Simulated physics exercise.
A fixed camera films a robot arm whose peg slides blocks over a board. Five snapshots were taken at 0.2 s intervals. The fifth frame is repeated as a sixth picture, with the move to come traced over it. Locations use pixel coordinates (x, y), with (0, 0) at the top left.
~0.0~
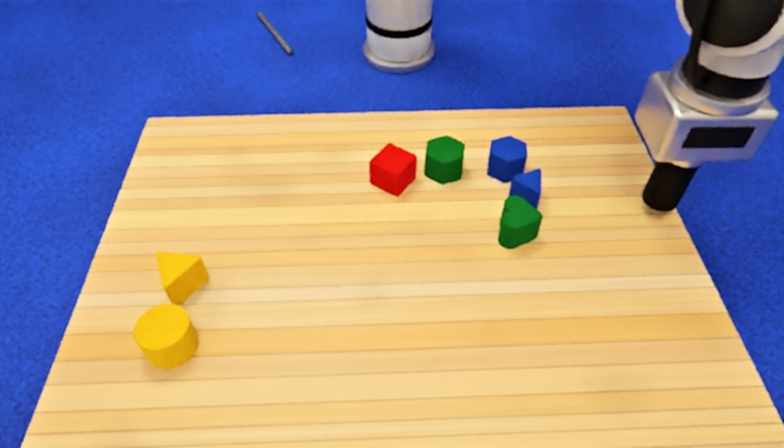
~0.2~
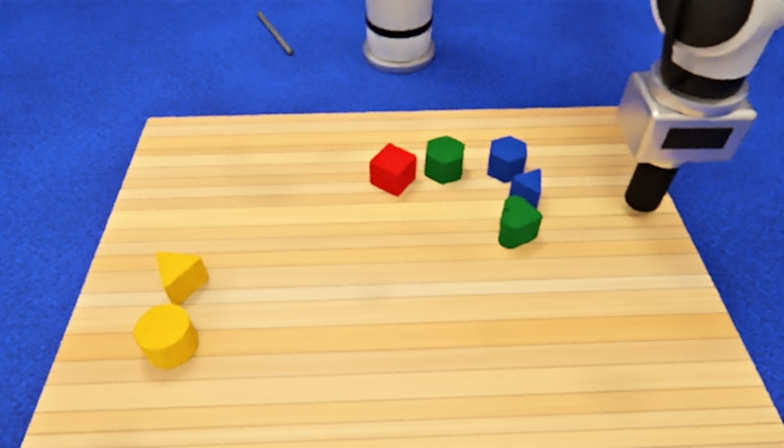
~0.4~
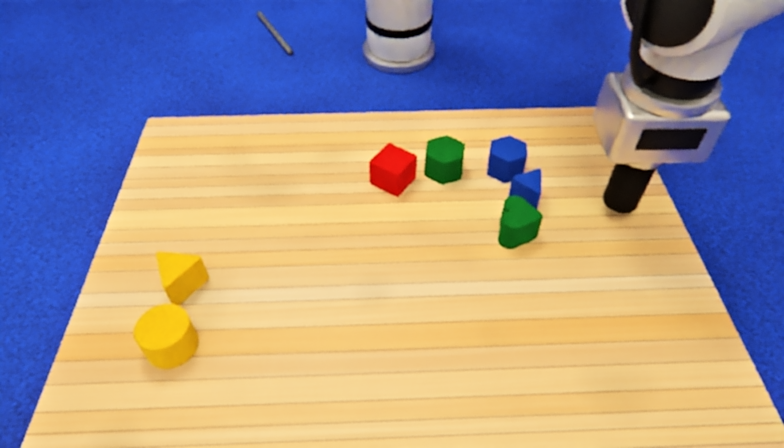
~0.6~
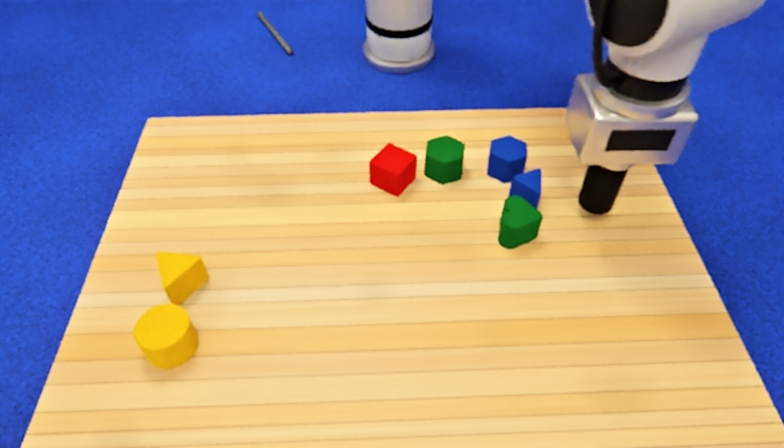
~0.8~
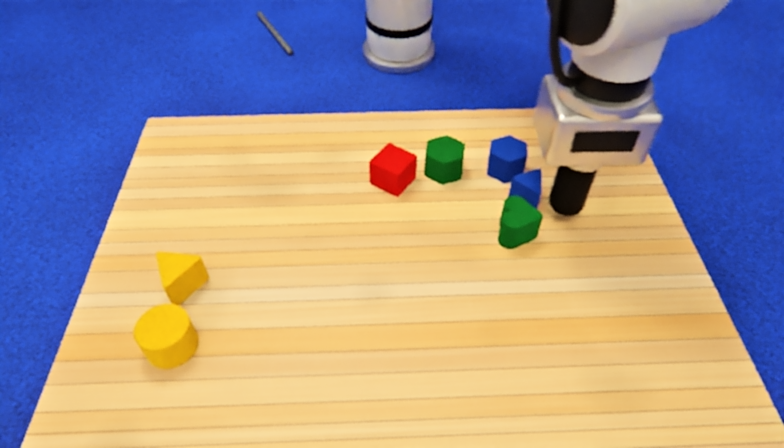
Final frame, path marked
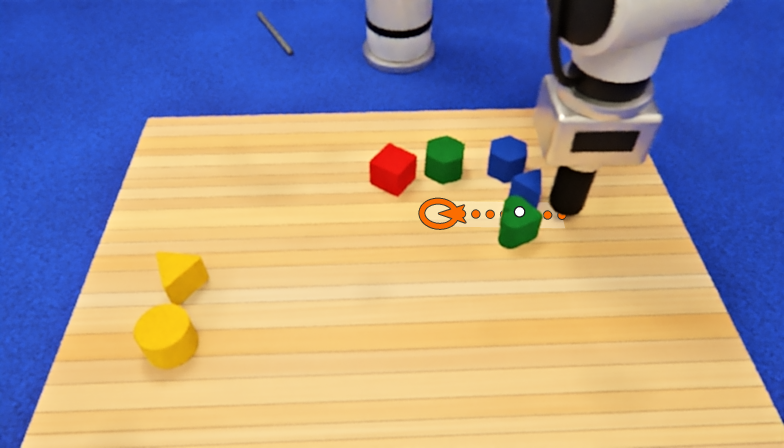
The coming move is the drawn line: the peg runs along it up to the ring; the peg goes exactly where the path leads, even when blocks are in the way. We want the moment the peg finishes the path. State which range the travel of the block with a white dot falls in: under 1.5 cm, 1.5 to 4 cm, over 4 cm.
Ends 1.5 to 4 cm away.
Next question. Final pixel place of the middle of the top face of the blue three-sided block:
At the end it should sit near (508, 173).
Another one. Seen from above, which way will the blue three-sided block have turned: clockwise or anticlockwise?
From above, it looks like the blue three-sided block goes clockwise.
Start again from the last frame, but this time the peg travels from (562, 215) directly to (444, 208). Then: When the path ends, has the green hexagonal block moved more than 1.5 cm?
In short: No.
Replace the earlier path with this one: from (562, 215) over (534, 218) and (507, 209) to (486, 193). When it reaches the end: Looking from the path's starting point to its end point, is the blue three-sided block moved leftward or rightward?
It moves right.
The drawn path runs from (562, 215) to (439, 214); the dot is on the green heart-shaped block.
On the path given first. One third of the way, peg at (523, 204); green heart-shaped block at (512, 214), turned 20° anticlockwise; blue three-sided block at (512, 174), turned 65° clockwise.
Two thirds of the way, peg at (481, 203); green heart-shaped block at (503, 218), turned 50° anticlockwise; blue three-sided block at (508, 173), turned 80° clockwise.
At the end, peg at (440, 203); green hexagonal block not moved; green heart-shaped block at (503, 218), turned 50° anticlockwise; blue three-sided block at (508, 173), turned 80° clockwise.
